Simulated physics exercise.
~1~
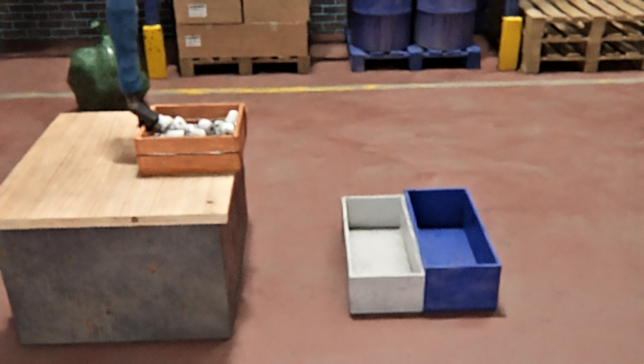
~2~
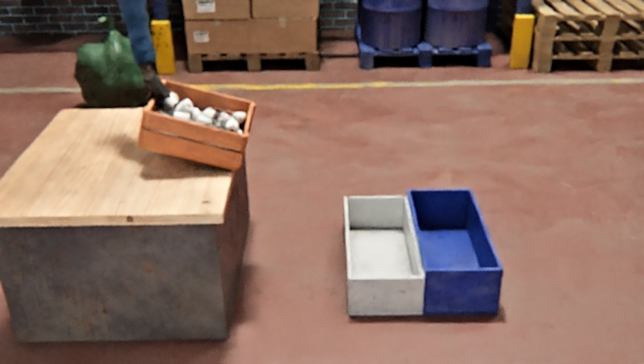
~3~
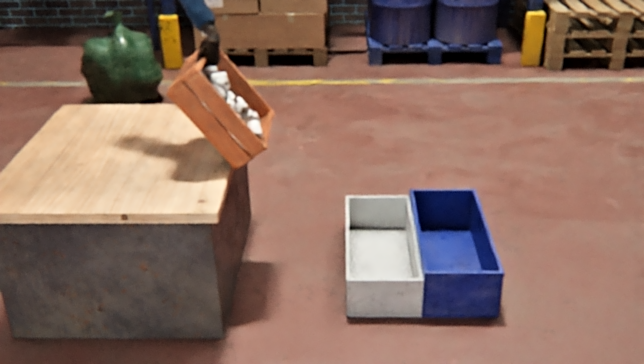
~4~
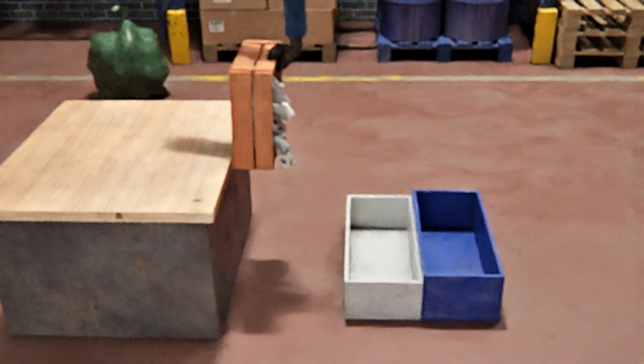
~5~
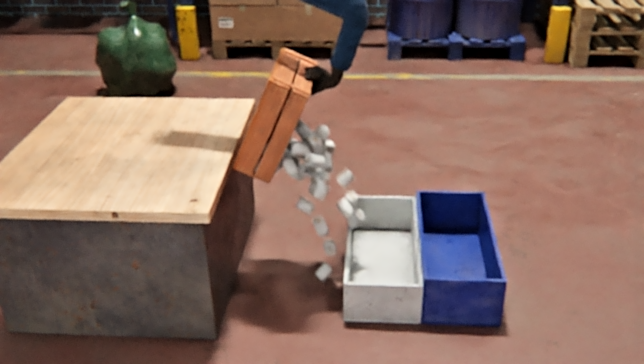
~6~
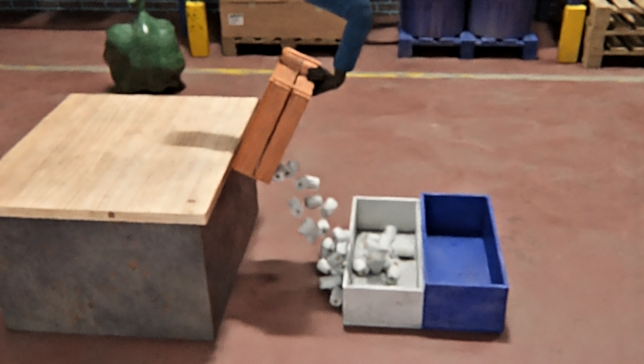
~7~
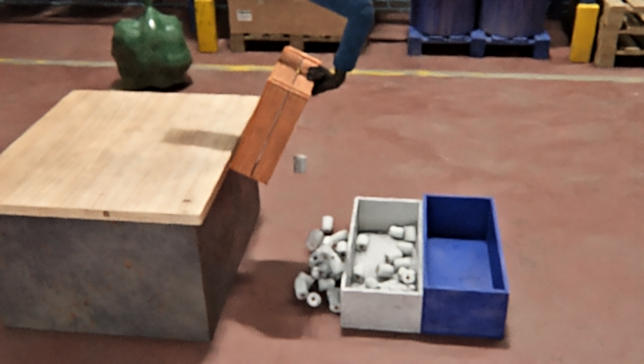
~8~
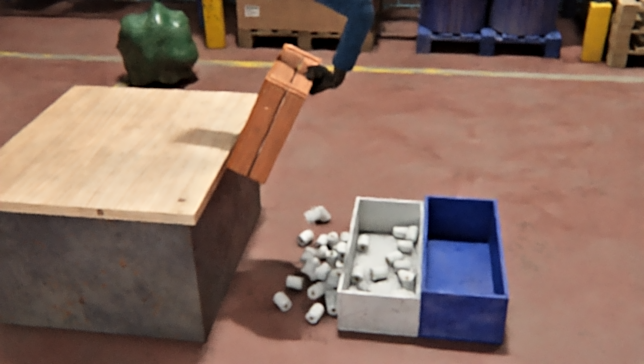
A gloved arm tips an orange tote, spilling white rolls into a white box and onto the floor.
